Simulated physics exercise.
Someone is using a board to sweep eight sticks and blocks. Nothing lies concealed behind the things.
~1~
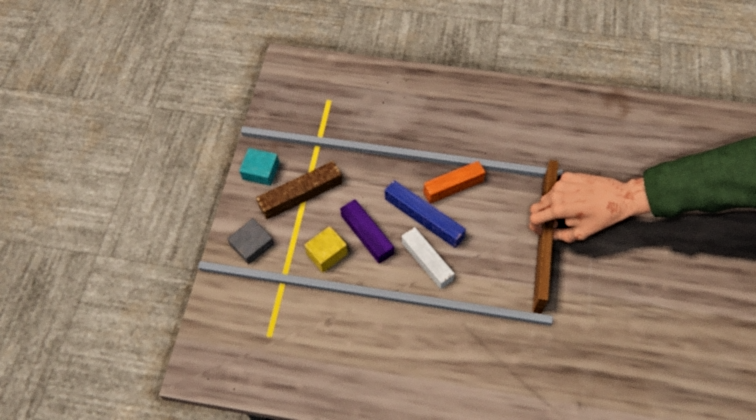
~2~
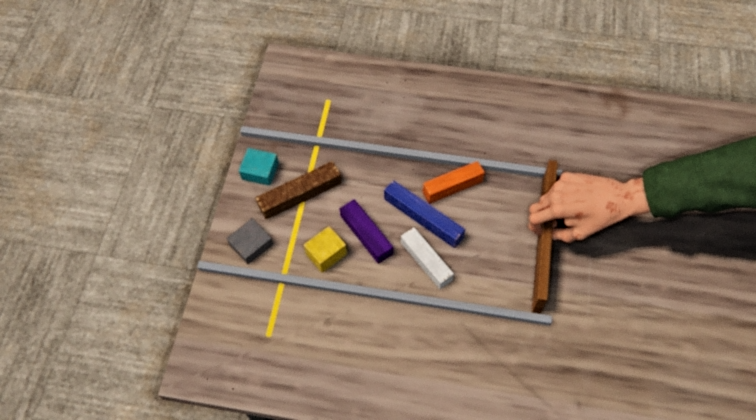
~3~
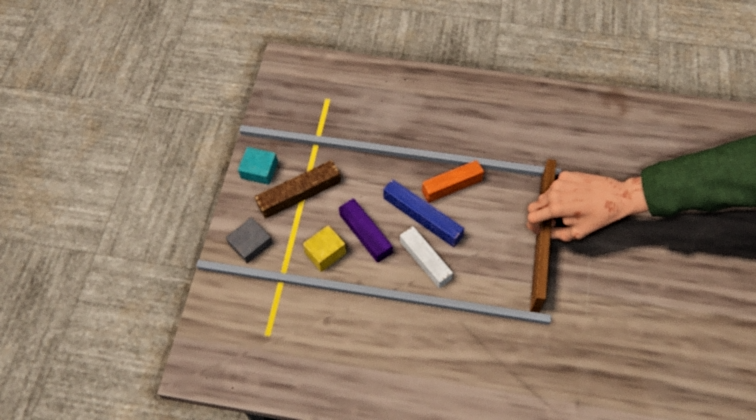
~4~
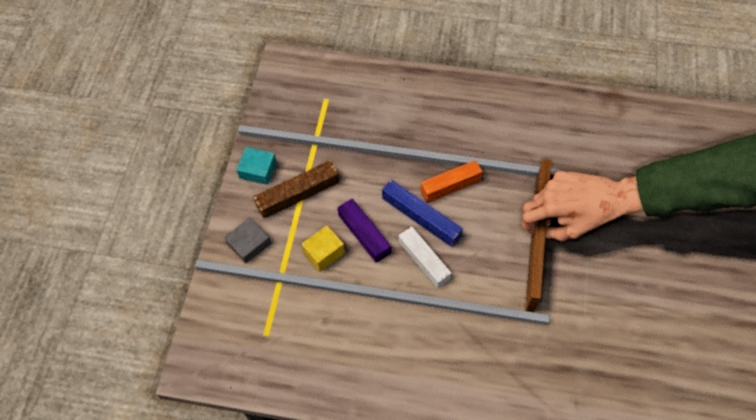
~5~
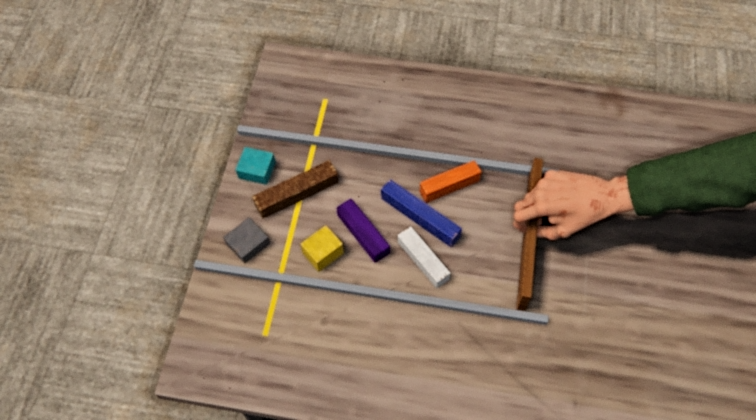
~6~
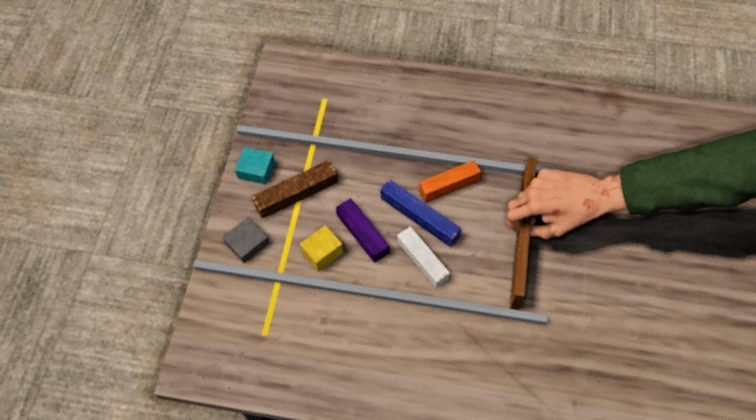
On a wooden table, a hand slides a brown board slightly left toward colored blocks.
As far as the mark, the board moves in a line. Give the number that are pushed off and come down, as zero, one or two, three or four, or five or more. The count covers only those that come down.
One or two come down.
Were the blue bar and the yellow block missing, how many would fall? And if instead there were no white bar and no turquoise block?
First 0, then 0.
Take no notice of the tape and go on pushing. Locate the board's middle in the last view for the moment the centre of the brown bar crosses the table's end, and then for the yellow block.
Roughly at (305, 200) and roughly at (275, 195).
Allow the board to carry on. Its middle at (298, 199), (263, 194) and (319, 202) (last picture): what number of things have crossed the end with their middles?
Per position: 2 / 4 / 1.
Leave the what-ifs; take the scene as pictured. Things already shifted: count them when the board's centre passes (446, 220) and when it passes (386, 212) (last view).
I count 3 first and 6 after.
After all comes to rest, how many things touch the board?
3 in contact.
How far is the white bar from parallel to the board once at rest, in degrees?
The angle is some 30°.
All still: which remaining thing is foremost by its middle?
Grey block.
Soon after, none off yet; turquoise block at rest near (255, 166); grey block at rest near (246, 240); brown bar at rest near (296, 189).
Then, none off yet; turquoise block at rest near (255, 166); grey block at rest near (246, 240); brown bar moved a little near (289, 183).
Further on, none off yet; turquoise block moved about its own width near (228, 155); grey block moved a little near (232, 231); brown bar moved about its own width near (245, 169).
At rest, the number that fall off is one or two; fallen, brown bar and turquoise block.
